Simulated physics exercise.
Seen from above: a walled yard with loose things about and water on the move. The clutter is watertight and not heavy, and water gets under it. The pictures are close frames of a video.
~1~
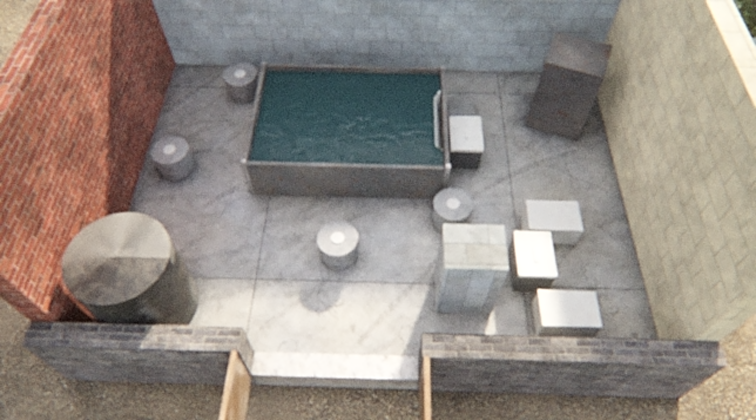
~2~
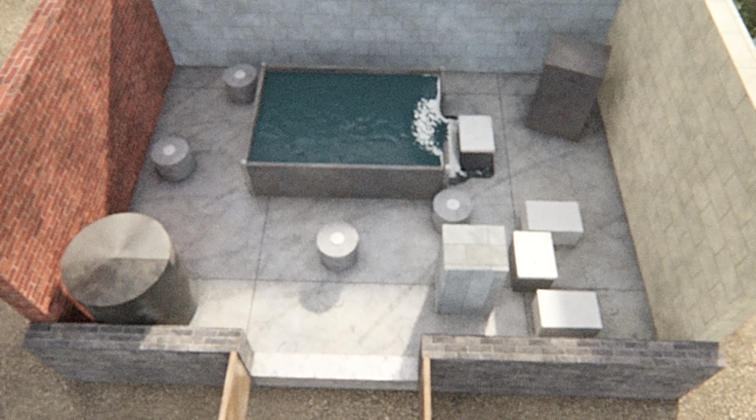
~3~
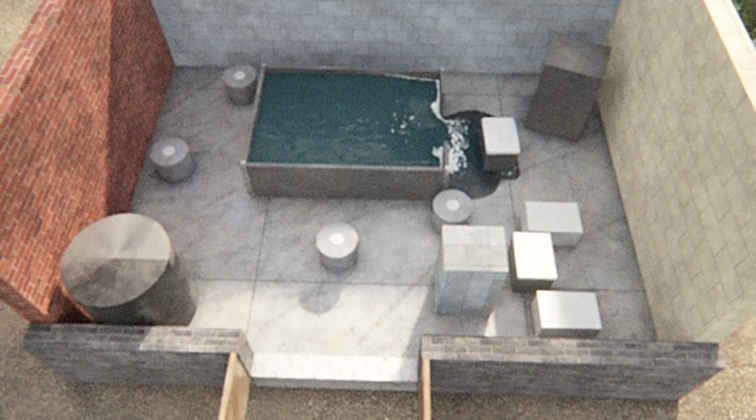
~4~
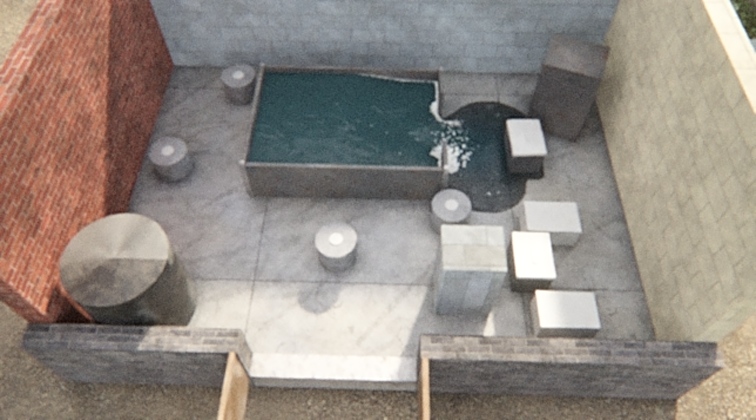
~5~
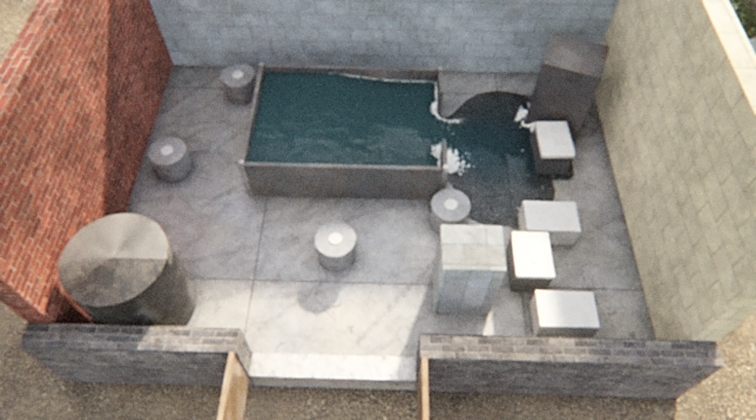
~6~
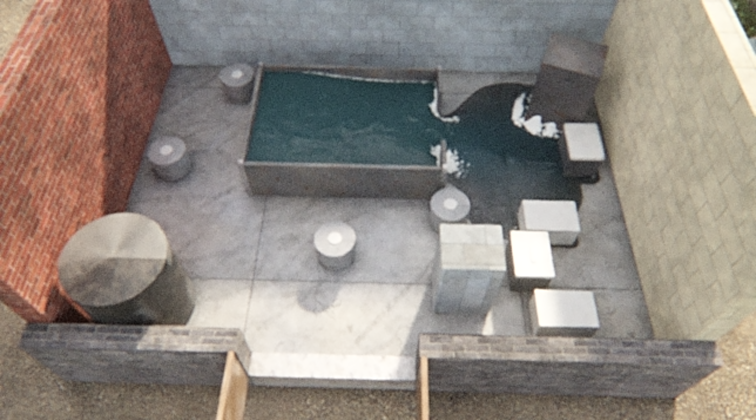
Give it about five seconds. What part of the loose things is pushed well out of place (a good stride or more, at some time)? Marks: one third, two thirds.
That comes to between one and two thirds.
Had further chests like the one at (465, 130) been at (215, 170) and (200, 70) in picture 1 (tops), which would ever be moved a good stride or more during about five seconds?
In turn: No, not that far.
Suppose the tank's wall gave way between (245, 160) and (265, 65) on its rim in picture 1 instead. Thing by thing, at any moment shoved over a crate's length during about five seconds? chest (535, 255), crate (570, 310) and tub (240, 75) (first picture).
One after the other: Less than that, no, yes.
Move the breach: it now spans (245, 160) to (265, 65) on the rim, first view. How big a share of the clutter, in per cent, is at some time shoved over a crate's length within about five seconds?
I make it 40 per cent.
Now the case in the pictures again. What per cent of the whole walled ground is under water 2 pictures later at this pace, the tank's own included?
Near 30 in a hundred.
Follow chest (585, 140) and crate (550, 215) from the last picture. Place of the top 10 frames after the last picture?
Close to (607, 125) and (589, 263).
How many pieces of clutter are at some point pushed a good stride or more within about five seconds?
The number is 4.
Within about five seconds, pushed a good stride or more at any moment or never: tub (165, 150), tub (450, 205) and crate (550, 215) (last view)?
In turn: No, no, yes.
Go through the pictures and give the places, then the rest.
In the first picture, a chest at (466, 132) rests on the ground; a tub at (338, 238), on the bottom; 0 of 8 have shifted.
In the second picture, a chest at (476, 132) rests on the ground, close to its start; a tub at (337, 239) rests on the ground; 1 of 8 have shifted.
In the third picture, a chest at (501, 134) rests on the ground, a stride from its start; a tub at (337, 240), on the bottom; 1 of 8 have shifted.
In the fourth picture, a chest at (527, 136) rests on the ground, a stride from its start; a tub at (336, 239) rests on the ground; 1 of 8 have shifted.
In the fifth picture, a chest at (555, 138), on the bottom, a stride from its start; a tub at (335, 239) rests on the ground; 1 of 8 have shifted.
In the sixth picture, a chest at (584, 140), on the bottom, a stride from its start; a tub at (335, 238), on the bottom; 1 of 8 have shifted.
A moment on, 1 of 8 are well off their spots; 0 afloat.
Next, 2 of 8 are well off their spots; 1 afloat.
Later, 3 of 8 are well off their spots; 3 afloat.
In the end, 3 of 8 are well off their spots, and 4 have been at some point; 4 afloat.
